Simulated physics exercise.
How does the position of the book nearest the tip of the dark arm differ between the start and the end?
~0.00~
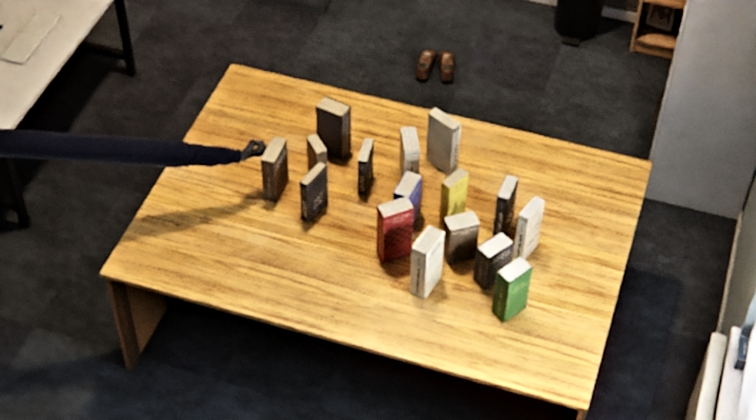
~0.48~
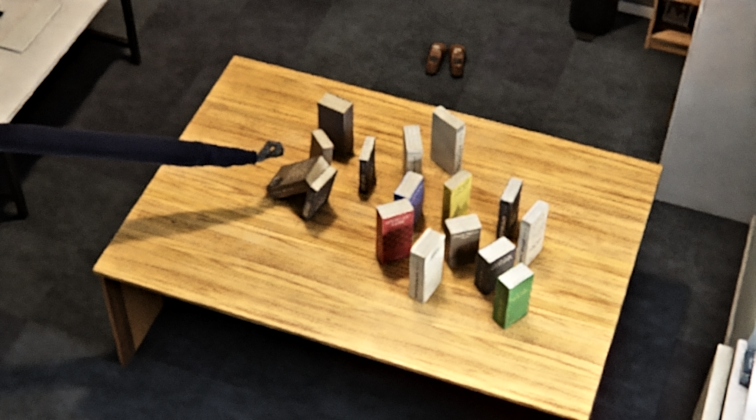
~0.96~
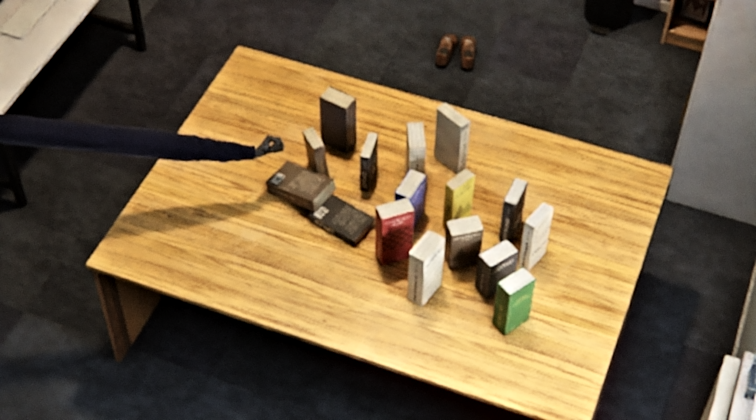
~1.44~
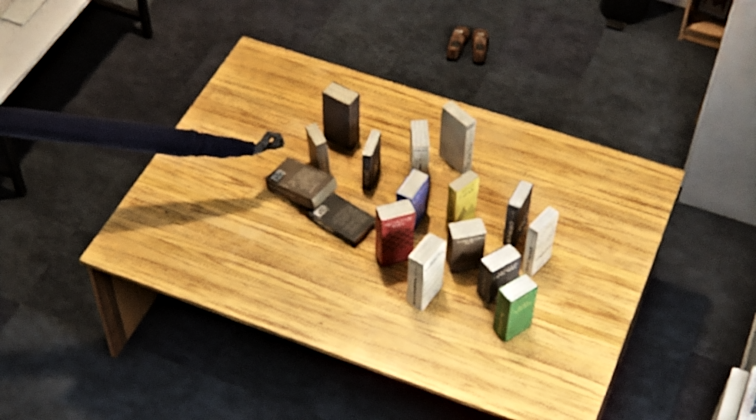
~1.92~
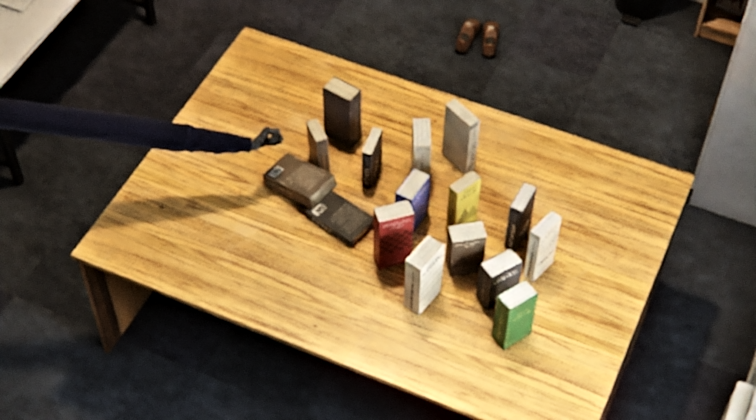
At the start the book stands upright on the table. By the end it lies on its side.
